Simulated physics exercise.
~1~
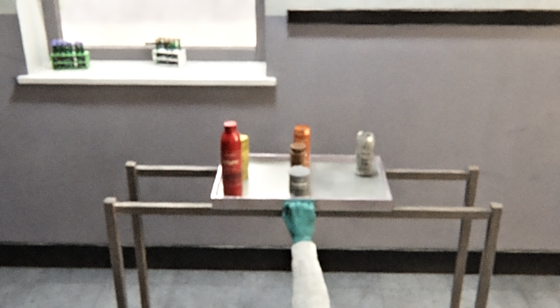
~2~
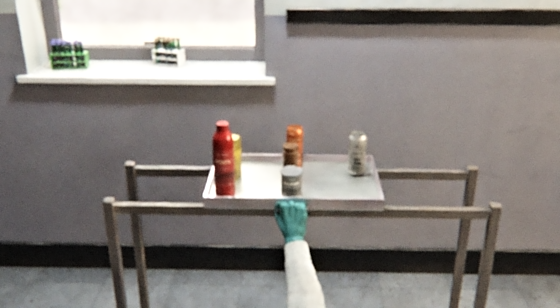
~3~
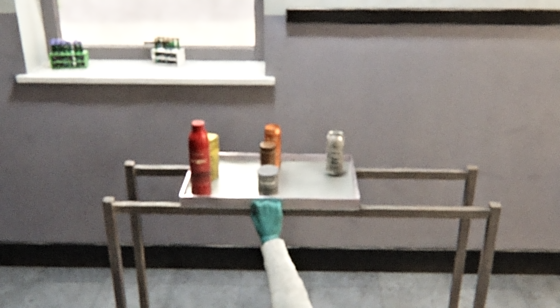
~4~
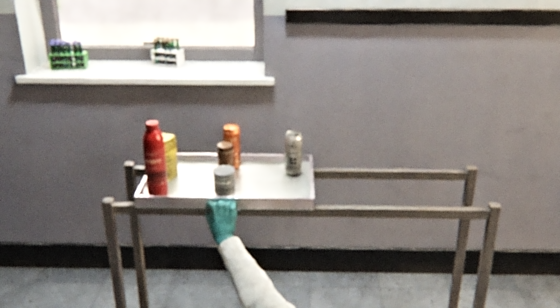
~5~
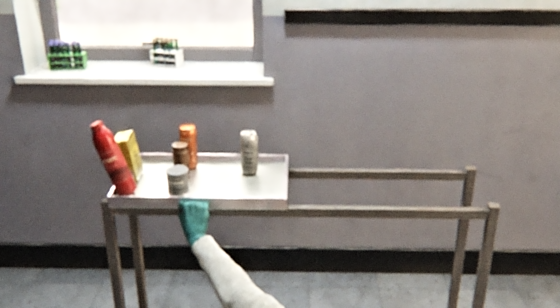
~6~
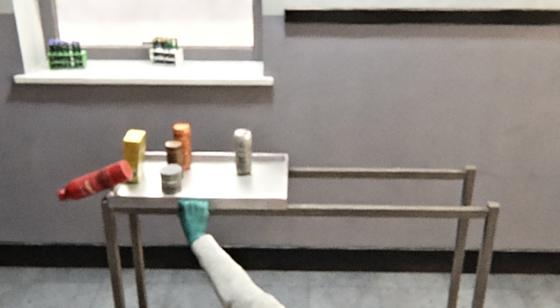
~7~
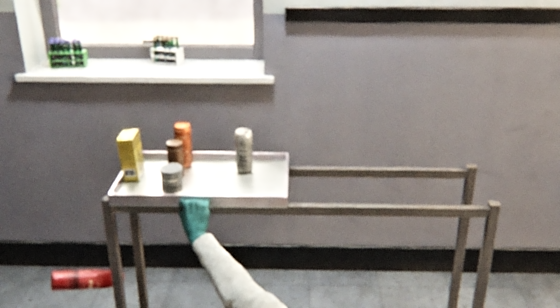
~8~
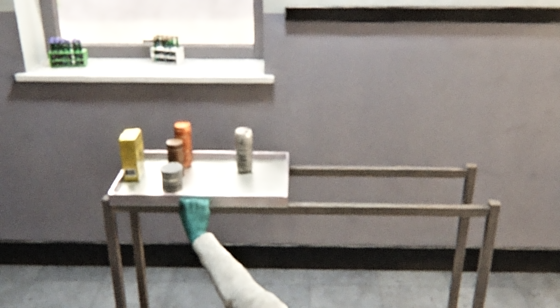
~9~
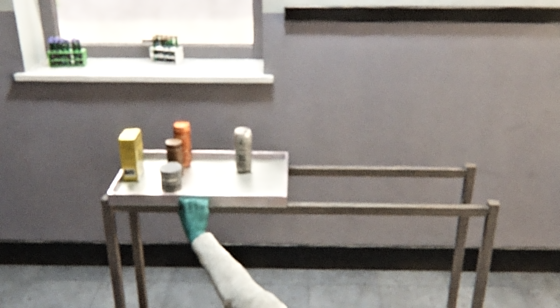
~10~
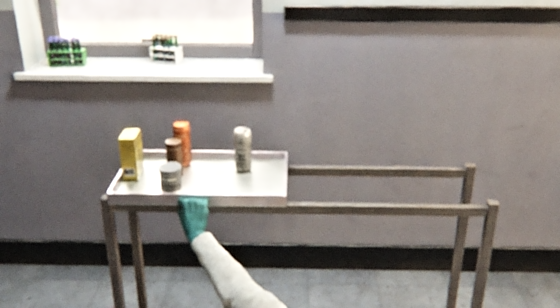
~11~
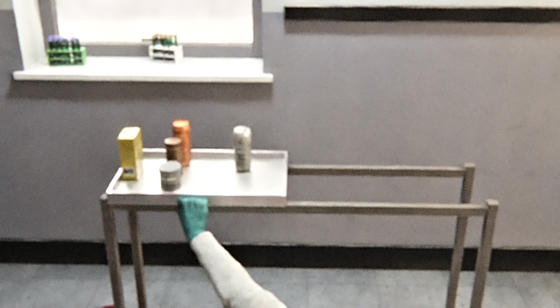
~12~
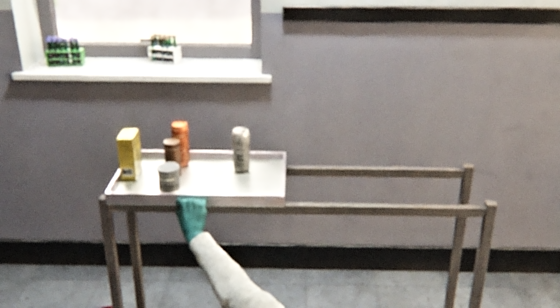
In a grey-walled room with a window, a teal-gloved hand moves a tray of containers leftward along a metal rack until it stops at the left end, where the red bottle tips over the edge and falls to the floor while the others stay upright on the tray.
